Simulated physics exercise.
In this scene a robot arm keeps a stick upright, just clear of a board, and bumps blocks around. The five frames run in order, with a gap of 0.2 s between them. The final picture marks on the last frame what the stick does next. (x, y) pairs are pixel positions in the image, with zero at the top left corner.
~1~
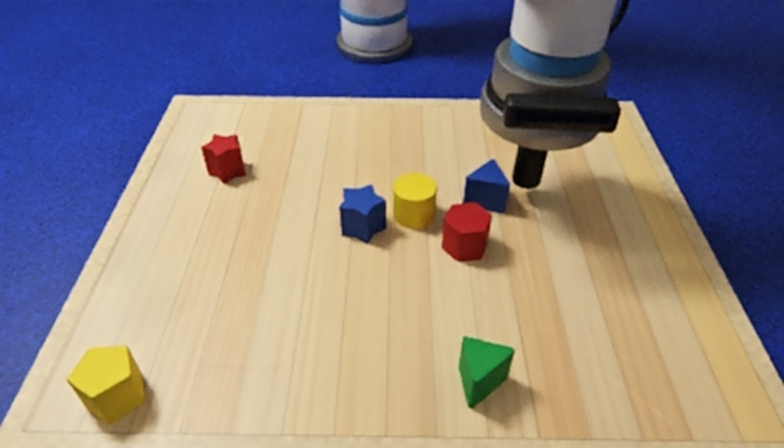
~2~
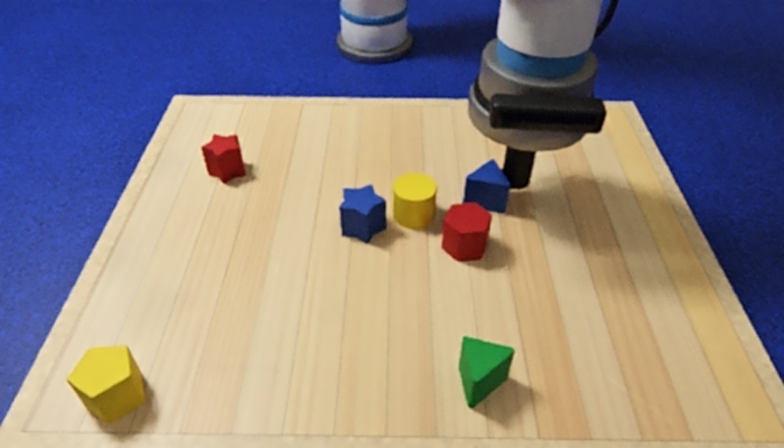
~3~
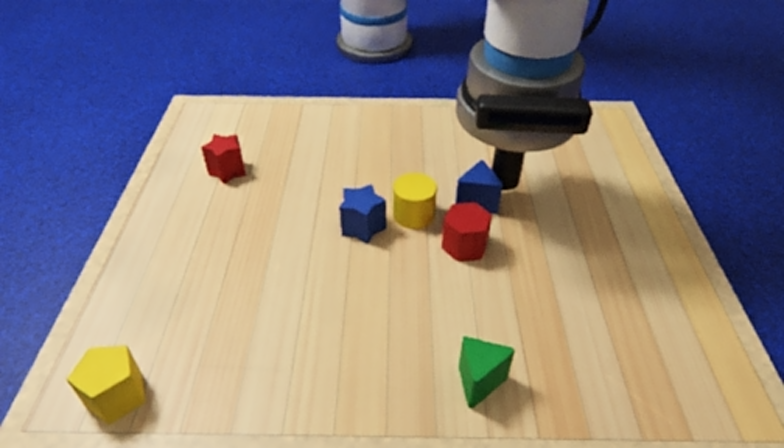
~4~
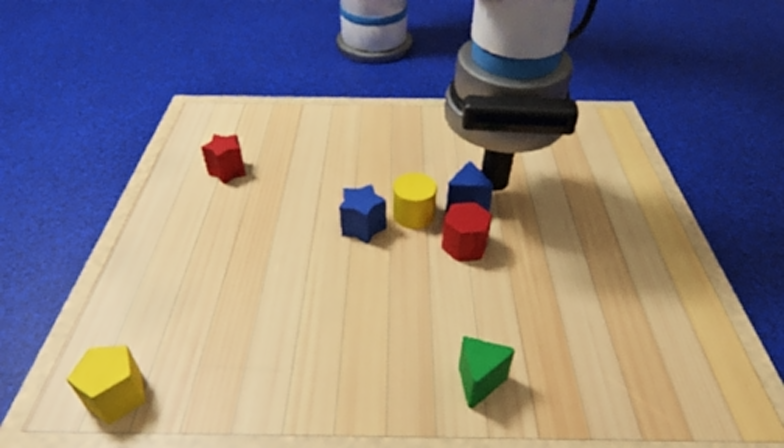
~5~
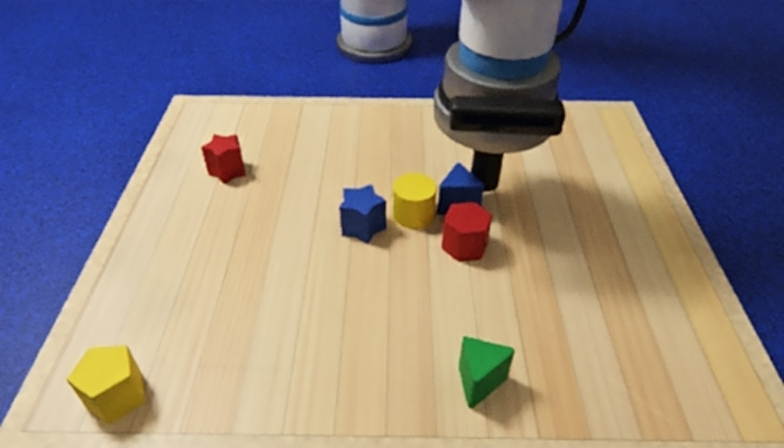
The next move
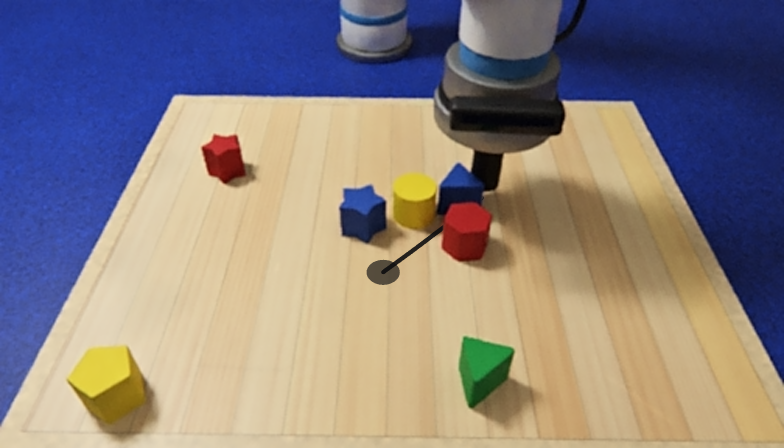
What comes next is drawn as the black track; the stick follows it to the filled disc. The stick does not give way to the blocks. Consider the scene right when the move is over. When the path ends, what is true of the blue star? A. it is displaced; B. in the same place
A
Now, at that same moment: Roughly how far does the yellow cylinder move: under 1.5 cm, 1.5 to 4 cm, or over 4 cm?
If I had to pick, the yellow cylinder travels from 1.5 to 4 cm here.
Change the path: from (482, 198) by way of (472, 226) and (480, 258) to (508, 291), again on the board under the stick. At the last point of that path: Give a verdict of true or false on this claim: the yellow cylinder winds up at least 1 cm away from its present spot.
The statement is correct.
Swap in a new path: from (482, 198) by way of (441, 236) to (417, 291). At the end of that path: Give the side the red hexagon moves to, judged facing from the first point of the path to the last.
Side: Left.
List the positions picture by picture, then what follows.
In the first frame, tip of the stick at (526, 180), middles of tops, blue star at (361, 198), yellow cylinder at (415, 186), blue triangular block at (490, 173), red hexagon at (468, 217).
In the second frame, stick at (515, 181), nothing pushed.
In the third frame, stick at (504, 182), blue triangular block at (481, 174).
In the fourth frame, stick at (494, 182), blue triangular block at (471, 176).
In the fifth frame, stick at (484, 183), blue star at (361, 198), yellow cylinder at (415, 186), blue triangular block at (461, 177), red hexagon at (468, 217).
The line goes in a line from (482, 198) to (383, 272).
What follows on the original path. One third of the way, stick at (453, 206); blue star at (357, 200); yellow cylinder at (395, 191); blue triangular block at (428, 202); red hexagon at (467, 222), turned 20° anticlockwise.
Two thirds of the way, stick at (419, 231); blue star at (348, 200); yellow cylinder at (386, 191); blue triangular block at (388, 220), turned 35° clockwise; red hexagon at (466, 224), turned 35° anticlockwise.
At the end, stick at (383, 257); blue star at (348, 200); yellow cylinder at (386, 191); blue triangular block at (357, 229), turned 70° clockwise; red hexagon at (466, 224), turned 35° anticlockwise.
